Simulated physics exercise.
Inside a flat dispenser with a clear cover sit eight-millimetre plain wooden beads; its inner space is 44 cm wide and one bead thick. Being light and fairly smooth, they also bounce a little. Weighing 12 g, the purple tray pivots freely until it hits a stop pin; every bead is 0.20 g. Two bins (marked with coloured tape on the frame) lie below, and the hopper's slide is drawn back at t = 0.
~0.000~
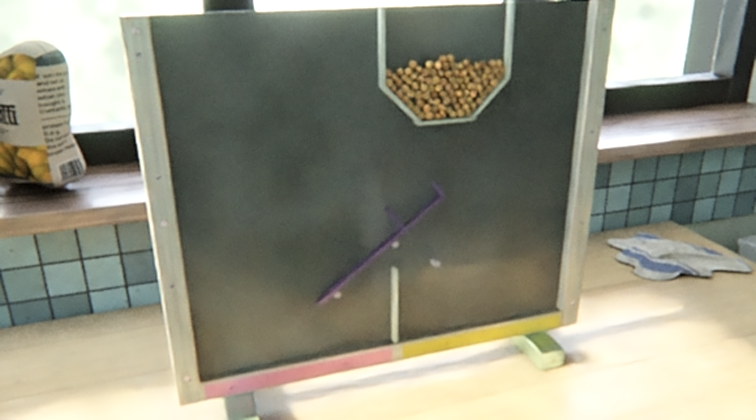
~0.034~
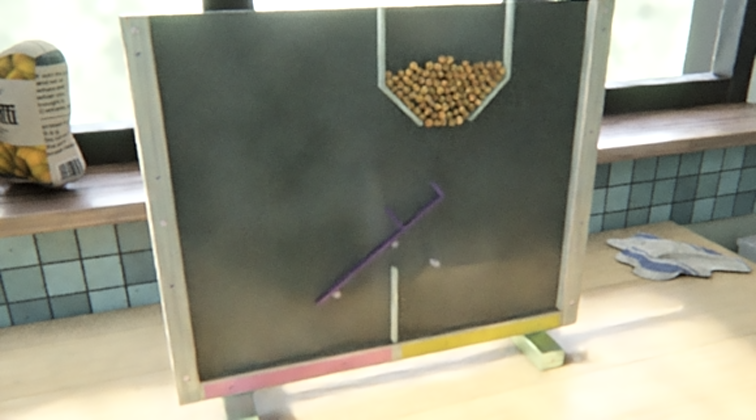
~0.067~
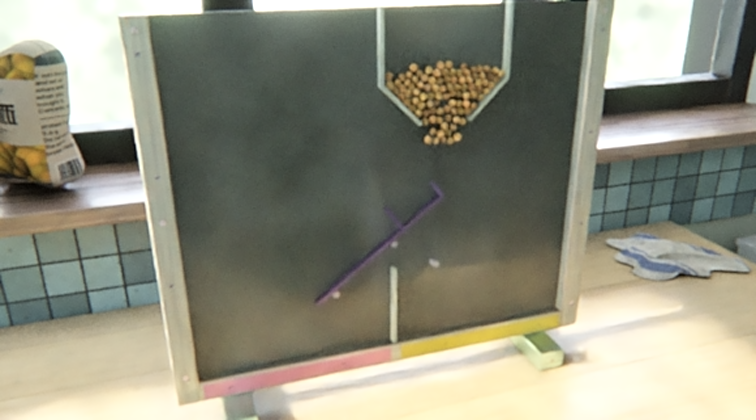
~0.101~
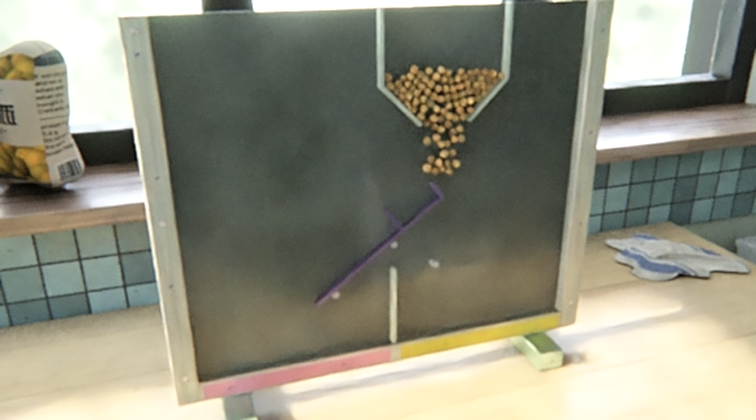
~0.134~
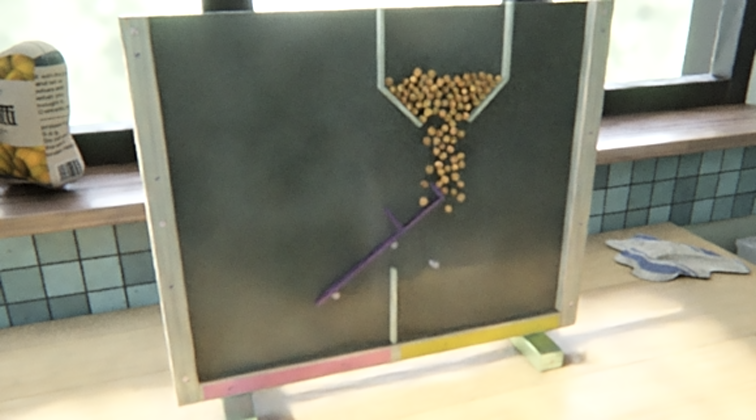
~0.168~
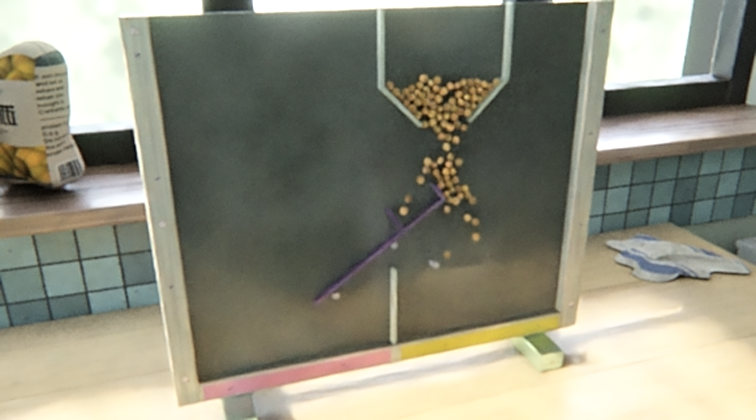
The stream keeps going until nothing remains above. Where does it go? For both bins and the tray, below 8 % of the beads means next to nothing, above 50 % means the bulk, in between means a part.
In the end the yellow bin holds the majority of it, the Pink bin holds very few, and a moderate fraction lands on the tray.
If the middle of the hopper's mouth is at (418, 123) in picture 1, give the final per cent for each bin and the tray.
Final per cent - yellow bin: 45, pink bin: 0, tray: 50.
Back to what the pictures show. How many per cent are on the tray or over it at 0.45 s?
Some 40 percent.
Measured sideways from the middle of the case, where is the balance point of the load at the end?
Some 12 cm right of it.
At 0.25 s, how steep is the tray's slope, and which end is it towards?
Tilt: About 30 degrees; low end: Left.
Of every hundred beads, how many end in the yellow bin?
My guess would be some 85 in a hundred.
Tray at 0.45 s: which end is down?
Right.
After 0.45 s 100 % have left the hopper; tray right end down 33°; on or over it 40 %, past it to the left 0 %, to the right 60 %.
After 0.80 s 100 % have left the hopper; tray right end down 33°; on or over it 20 %, past it to the left 0 %, to the right 80 %.
All still by 1.8 s, yellow bin 85 %, pink bin 0 %, tray 15 %; tray right end down 33°.
